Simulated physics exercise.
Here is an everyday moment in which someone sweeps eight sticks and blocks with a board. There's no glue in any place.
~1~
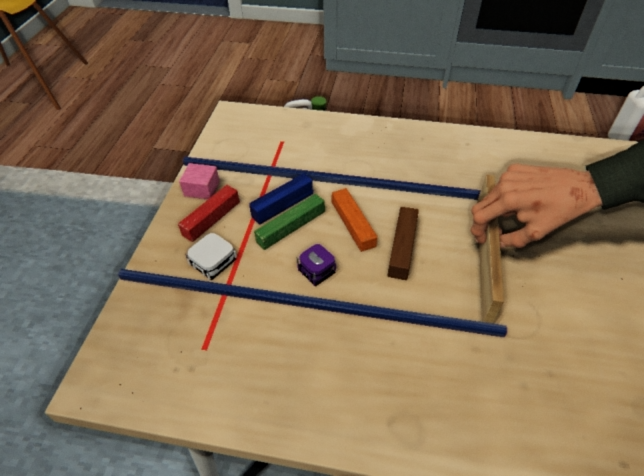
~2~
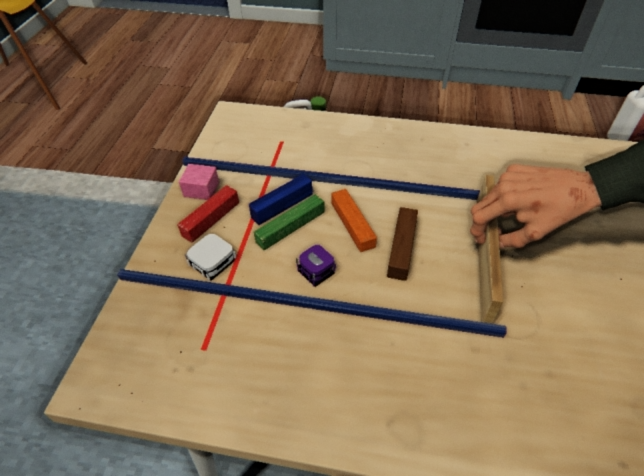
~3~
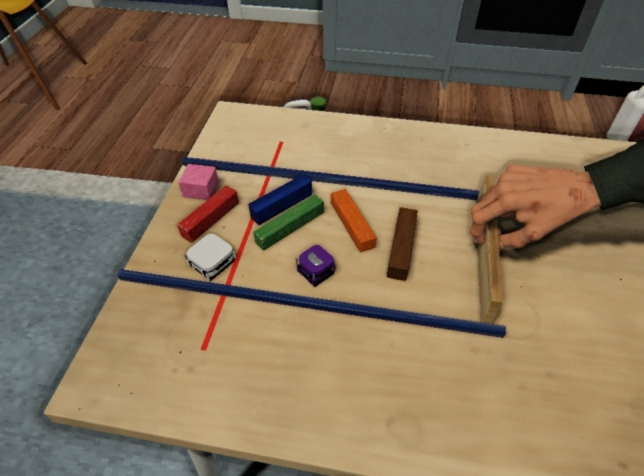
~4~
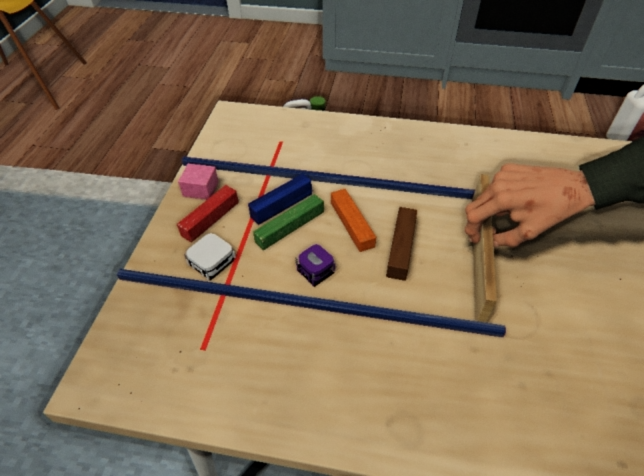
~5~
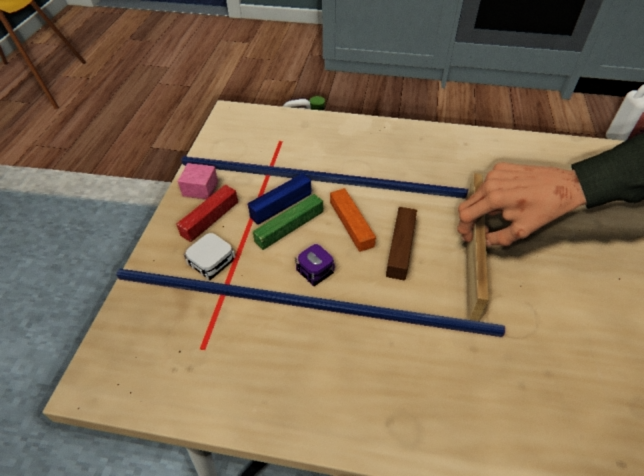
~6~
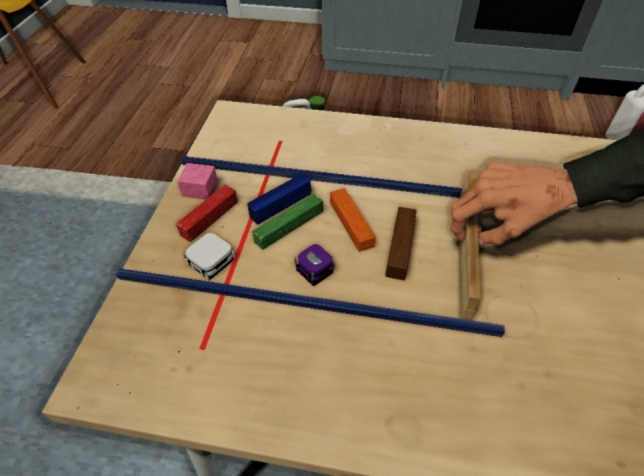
A hand held a wooden board upright at the right end of two blue rails, then slid it slightly left toward the colored sticks and blocks, which stayed still on the table.
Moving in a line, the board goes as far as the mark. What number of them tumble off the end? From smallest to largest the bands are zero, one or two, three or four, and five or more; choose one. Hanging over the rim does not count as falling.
The right band is zero.
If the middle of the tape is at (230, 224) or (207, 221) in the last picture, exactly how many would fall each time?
The floor gets 1 the first time and 2 the second.
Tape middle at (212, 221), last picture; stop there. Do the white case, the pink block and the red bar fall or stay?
As for the white case, it keeps its place; the pink block ends up falling; the red bar ends up falling.
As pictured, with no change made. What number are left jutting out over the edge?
I make it 1.
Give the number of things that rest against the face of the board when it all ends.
All in all, 2.
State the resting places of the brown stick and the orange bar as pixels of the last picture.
Same order as the question: First (239, 221), second (229, 203).
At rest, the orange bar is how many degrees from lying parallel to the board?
About 0°.
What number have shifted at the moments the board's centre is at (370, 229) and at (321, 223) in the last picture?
First position 2; second position 5.
A little later, none off yet; pink block at rest near (198, 181); red bar at rest near (208, 212); white case at rest near (210, 256).
Next, none off yet; pink block at rest near (197, 181); red bar moving near (199, 210); white case moving near (202, 260).
When it is over, the number that fall off is zero.
